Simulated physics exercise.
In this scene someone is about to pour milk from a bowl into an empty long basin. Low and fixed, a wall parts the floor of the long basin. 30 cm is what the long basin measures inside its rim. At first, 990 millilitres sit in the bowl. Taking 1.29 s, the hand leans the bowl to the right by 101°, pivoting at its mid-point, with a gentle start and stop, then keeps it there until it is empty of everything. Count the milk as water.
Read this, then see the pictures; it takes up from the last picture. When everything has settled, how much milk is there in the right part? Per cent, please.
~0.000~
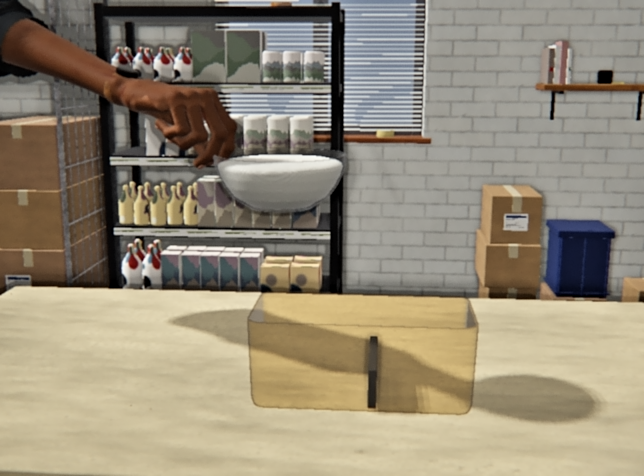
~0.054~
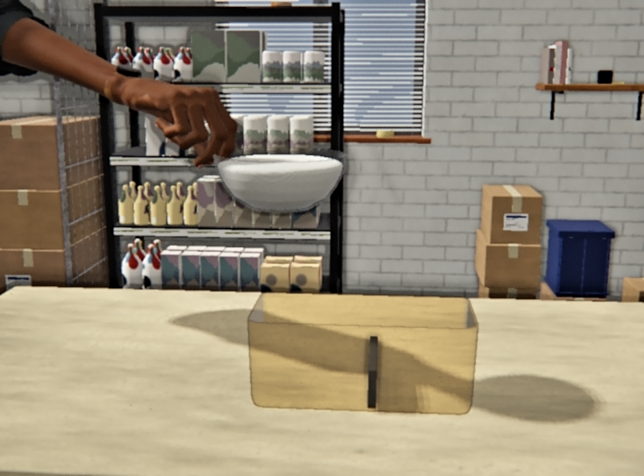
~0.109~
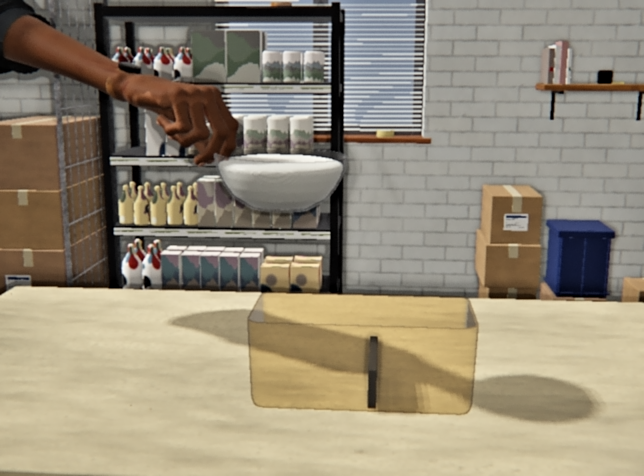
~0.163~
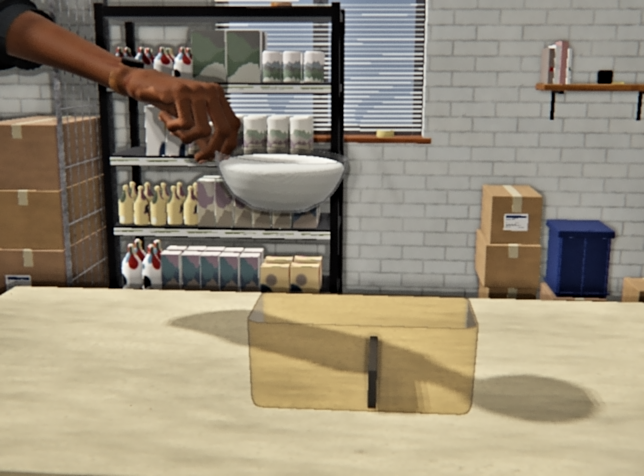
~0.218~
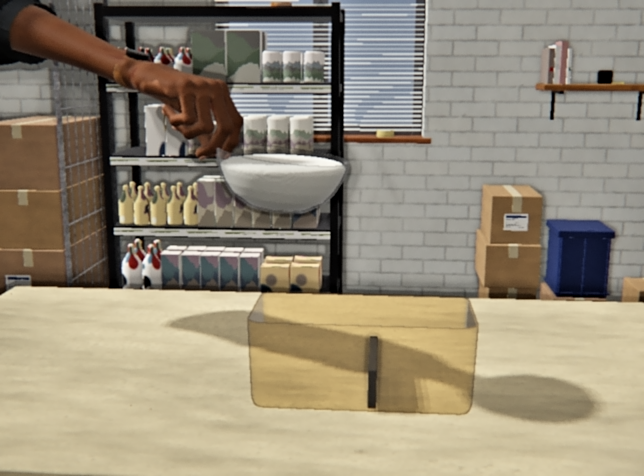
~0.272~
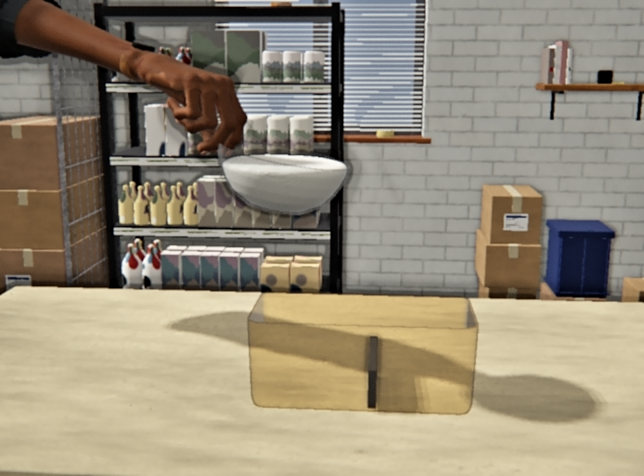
78 out of 100.
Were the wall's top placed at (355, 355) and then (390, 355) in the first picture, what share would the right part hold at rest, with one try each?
The first try gives 85 percent and the second 60 percent.
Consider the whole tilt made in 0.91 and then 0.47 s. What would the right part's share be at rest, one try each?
About 65 %, then about 50 %.
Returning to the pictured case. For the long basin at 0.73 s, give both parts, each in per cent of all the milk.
2 on the left, 20 on the right, roughly.
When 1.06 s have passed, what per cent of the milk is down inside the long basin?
I'd put it at roughly 90 per cent.
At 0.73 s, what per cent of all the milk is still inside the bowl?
Fraction remaining: Approx. 38 per cent.
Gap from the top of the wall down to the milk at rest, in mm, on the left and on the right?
Roughly 46 mm on the left side and roughly 12 mm on the right.
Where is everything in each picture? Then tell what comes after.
In the first frame, it leans 0°; its right rim is at (346, 157); the milk meets the walls at (219, 161) and (344, 163); the long basin's rim runs from (255, 307) to (473, 313); the wall's top is at (373, 353).
In the second frame, it leans 0°; its right rim is at (346, 157); the milk meets the walls at (219, 161) and (343, 164).
In the third frame, it leans 2°; its right rim is at (347, 159); the milk meets the walls at (220, 161) and (344, 164).
In the fourth frame, it leans 4°; its right rim is at (347, 161); the milk meets the walls at (221, 161) and (345, 166).
In the fifth frame, it leans 7°; its right rim is at (348, 165); the milk meets the walls at (223, 160) and (346, 166).
In the sixth frame, it leans 11°; its right rim is at (349, 169); the milk meets the walls at (225, 161) and (347, 166).
Then, 0.73 s in, the tilt is 61° and 39 per cent is still to pour, 2 is left of the wall and 20 right of it.
Then, 1.06 s in, the tilt is 93° and 1 per cent is still to pour, 13 is left of the wall and 77 right of it.
Then, 1.41 s in, the tilt is 101° and 0 per cent is still to pour, 21 is left of the wall and 78 right of it.
Then, 1.79 s in, the tilt is 101° and 0 per cent is still to pour, 21 is left of the wall and 78 right of it.
Finally, 21 per cent lies left of the wall, 78 right of it and 2 outside.
